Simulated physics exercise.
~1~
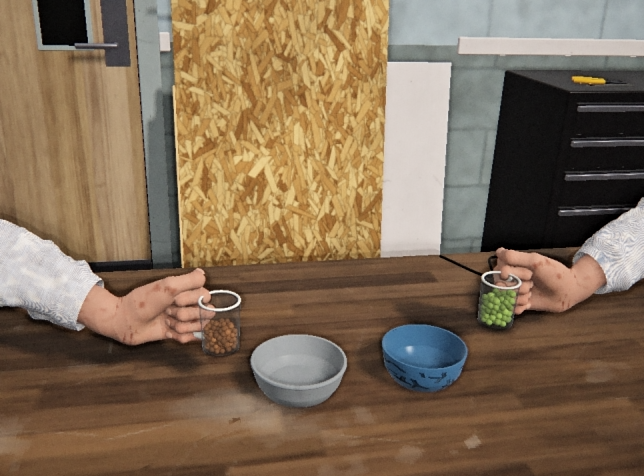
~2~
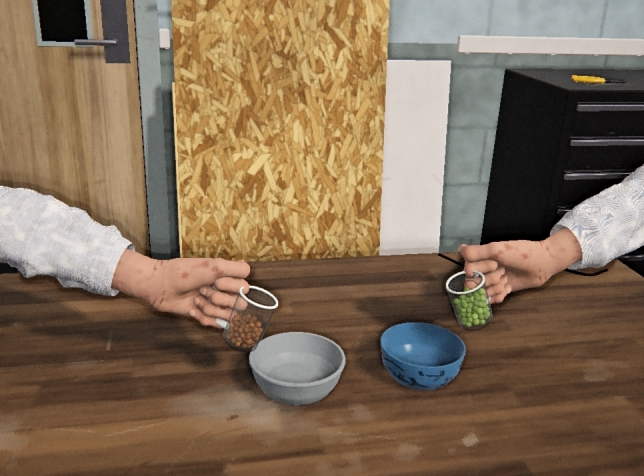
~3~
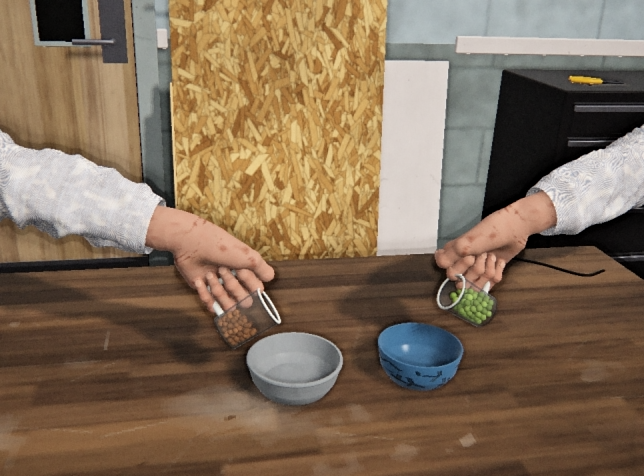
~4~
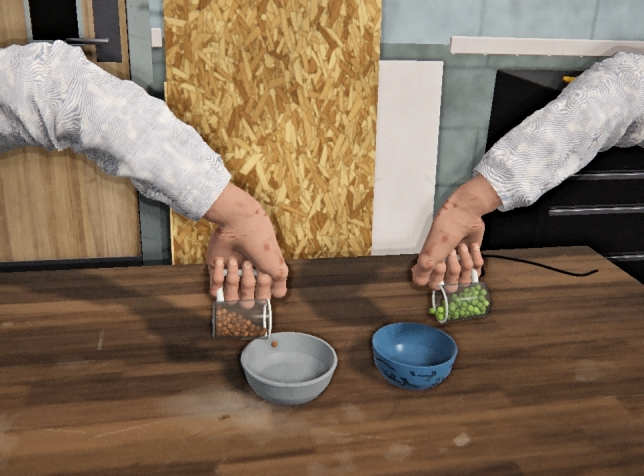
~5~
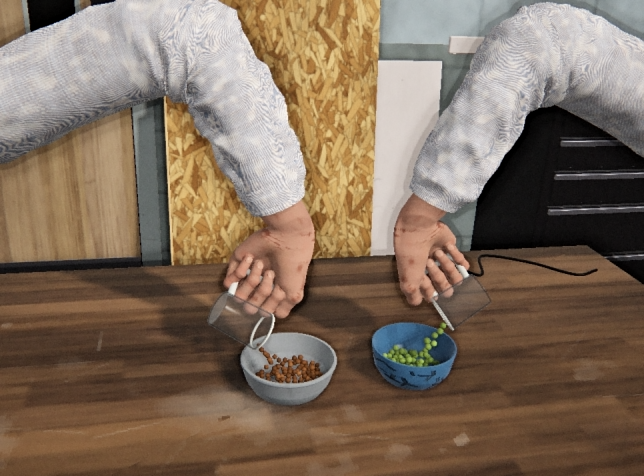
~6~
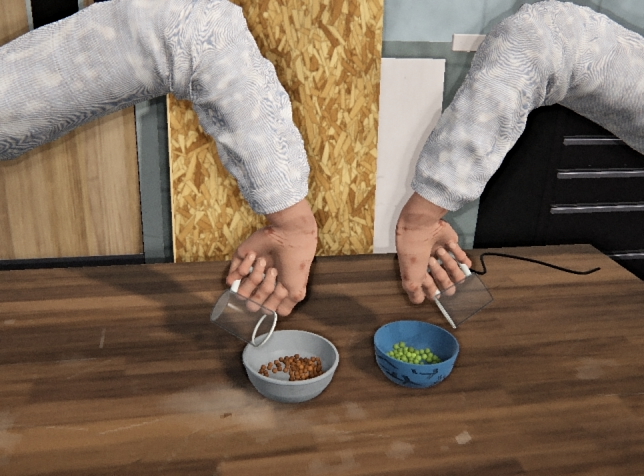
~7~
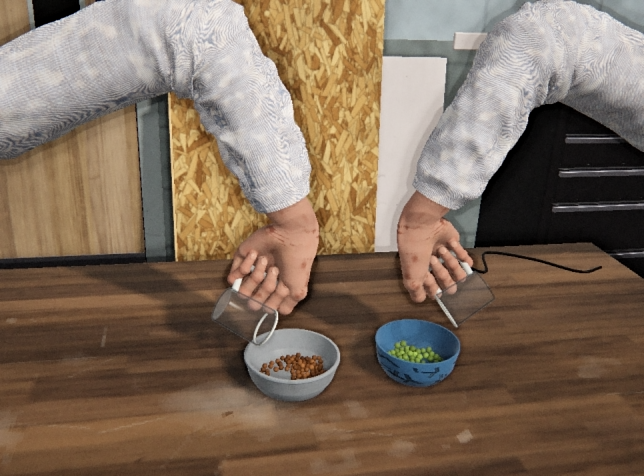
Two hands in pale, patterned sleeves hold small clear cups above a dark wooden table, seen from the front by a slightly swaying camera, with a flecked board and black drawers behind. The left cup holds brown pellets beside a grey bowl, and the right holds green ones beside a blue bowl. Both hands move inward and tilt the cups onto their sides. They then turn them upside down, and the pellets pour into the bowls. At the end the emptied cups stay tipped above, with brown pieces in the grey bowl, green in the blue, and none spilled.
